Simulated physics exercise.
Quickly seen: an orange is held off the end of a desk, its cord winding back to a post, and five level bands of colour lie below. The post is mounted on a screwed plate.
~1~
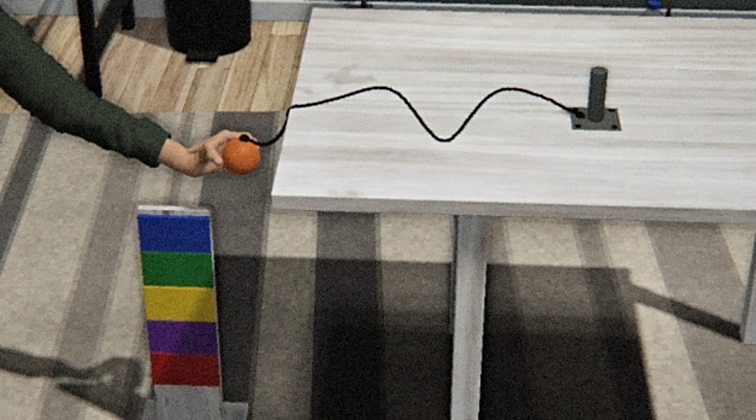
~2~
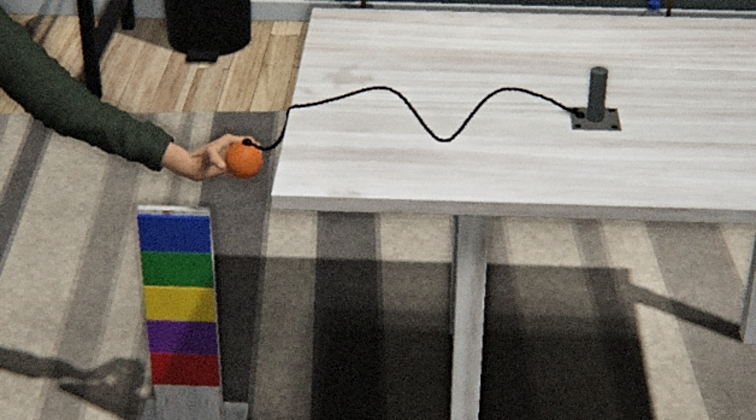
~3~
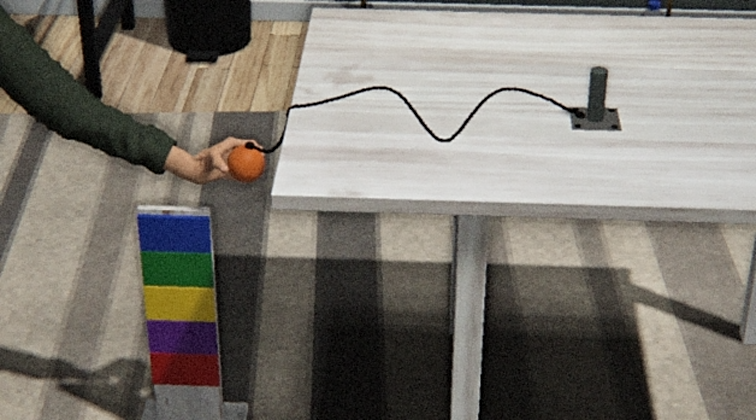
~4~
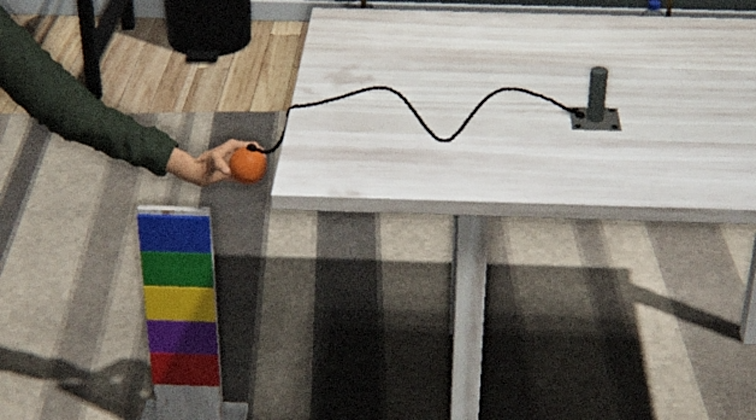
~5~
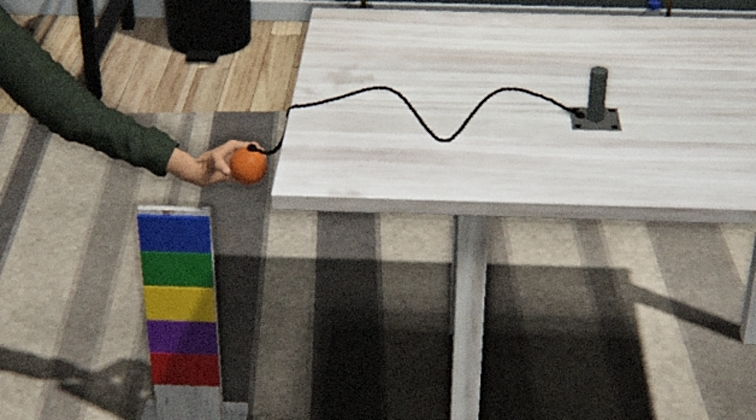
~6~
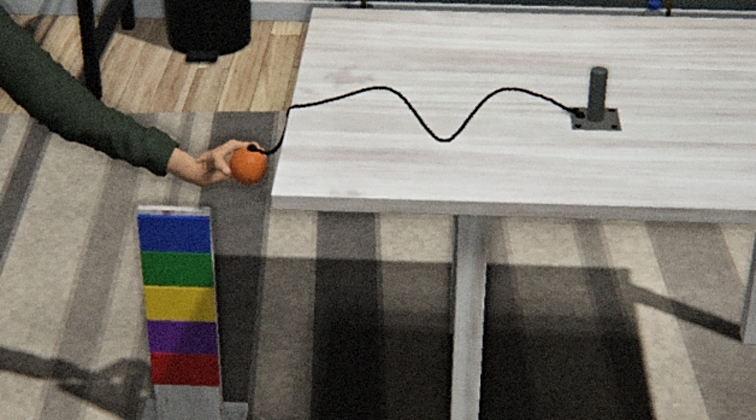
A hand holding an orange ball shifts very slightly right and down beside the table's edge, then stays still, while the dark wavy cord to the post and the upright board of five coloured bands below remain motionless.
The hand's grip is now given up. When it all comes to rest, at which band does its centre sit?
At purple.
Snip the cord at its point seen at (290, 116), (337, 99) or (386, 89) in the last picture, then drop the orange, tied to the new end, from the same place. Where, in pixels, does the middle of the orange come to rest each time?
About (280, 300), then (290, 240), then (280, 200).
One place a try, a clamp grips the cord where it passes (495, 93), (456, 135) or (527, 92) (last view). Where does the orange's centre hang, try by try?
In order: (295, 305), then (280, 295), then (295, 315).
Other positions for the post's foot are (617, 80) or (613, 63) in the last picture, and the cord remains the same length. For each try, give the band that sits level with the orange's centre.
Result 1: Yellow. Result 2: Yellow.
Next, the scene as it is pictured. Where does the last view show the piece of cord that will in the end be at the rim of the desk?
At (418, 117).
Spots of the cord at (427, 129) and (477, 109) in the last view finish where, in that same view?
First: (320, 103). Second: (427, 109).
Soon after, orange near (296, 302); level with yellow.
After that, orange near (301, 320); level with purple.
In the end, orange near (303, 326); level with purple. At purple.
